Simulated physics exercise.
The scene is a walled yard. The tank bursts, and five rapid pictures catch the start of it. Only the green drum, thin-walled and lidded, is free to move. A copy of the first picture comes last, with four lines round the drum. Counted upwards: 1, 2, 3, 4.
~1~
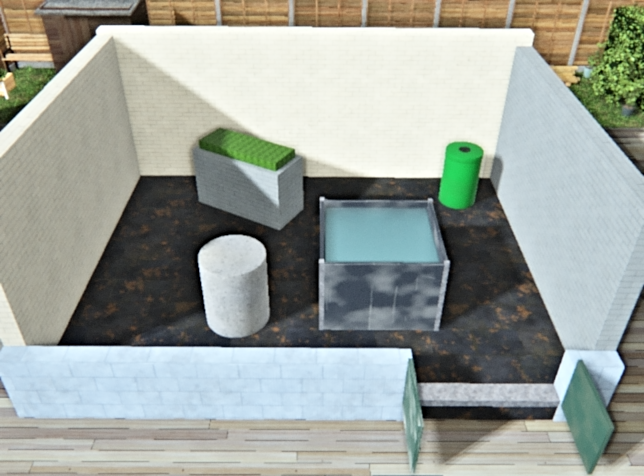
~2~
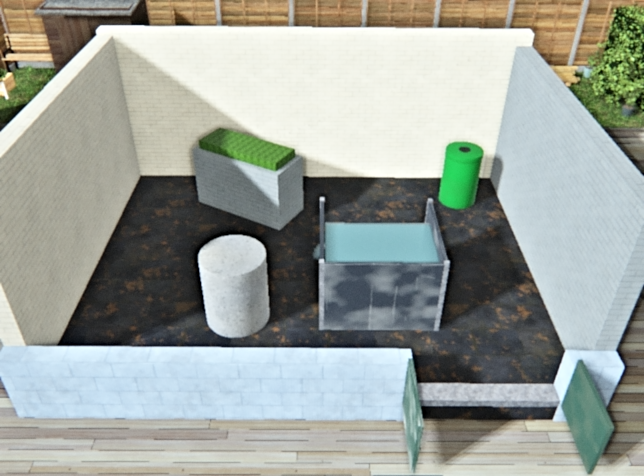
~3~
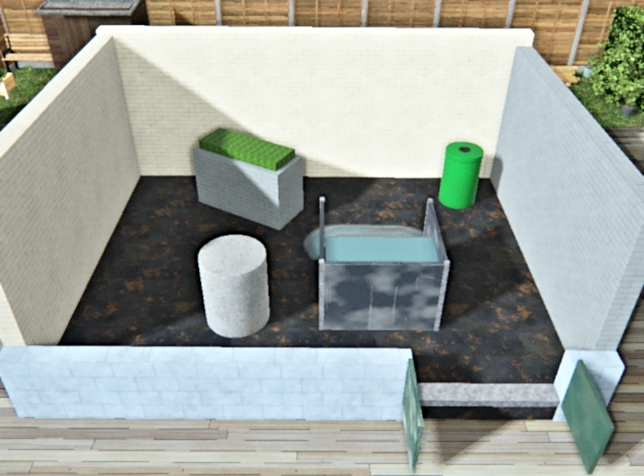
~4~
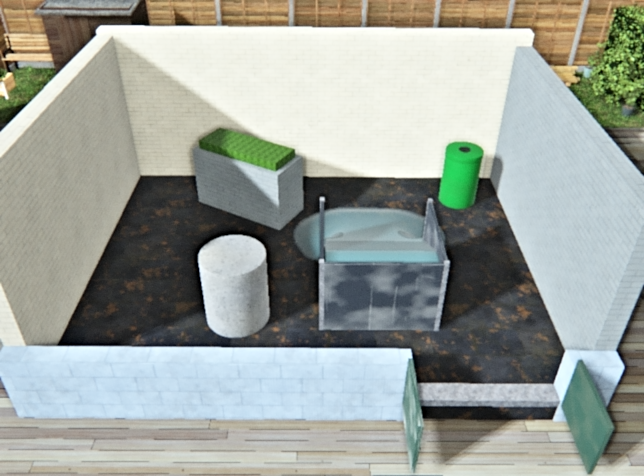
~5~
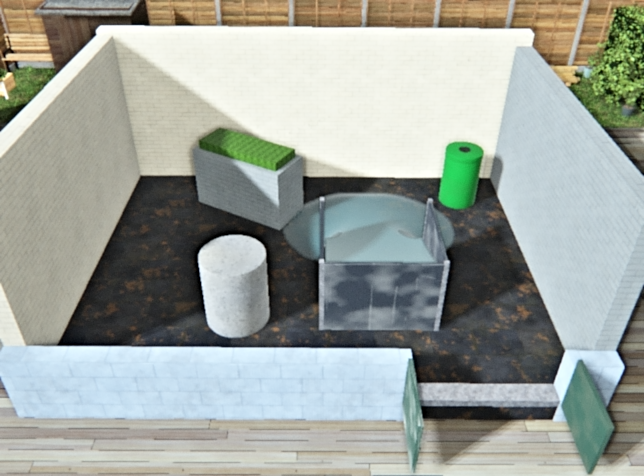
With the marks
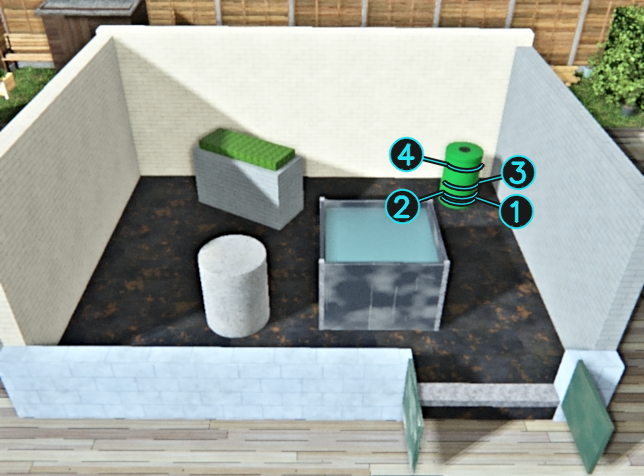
To begin with, a full, clear-sided tank stands in a walled yard near a pale cylinder, a grey block with a green top and a green drum. The tank's back panel disappears, and water spreads behind it in a widening pool across the dark ground while the drum stays still.
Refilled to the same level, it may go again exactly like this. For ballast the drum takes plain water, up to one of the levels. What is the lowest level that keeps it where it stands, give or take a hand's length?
It is 3.
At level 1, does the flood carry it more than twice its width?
Yes.
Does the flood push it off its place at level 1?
Yes.
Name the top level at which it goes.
It is 2.
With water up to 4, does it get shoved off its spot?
No.
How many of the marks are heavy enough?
Two of the four.
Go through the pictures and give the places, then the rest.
Lid of the green drum at (465, 150); tank full, its middle at (380, 235); open gate at (488, 353).
Water covers 3 % of the ground, mostly out of sight from here.
Water covers 6 % of the ground, mostly out of sight from here.
Water covers 10 % of the ground and is seen nearest the drum at (437, 234).
Lid of the green drum at (465, 150); water covers 15 % of the ground and is seen nearest the drum at (435, 212).
On the marked copy, 1 at (461, 204); 2 at (462, 198); 3 at (463, 188); 4 at (466, 170); from the bottom up 1, 2, 3, 4.
With 1, it is pushed about 5 times its own width away.
With 2, it is pushed about twice its own width away.
With 3, it does not move.
With 4, it does not move.
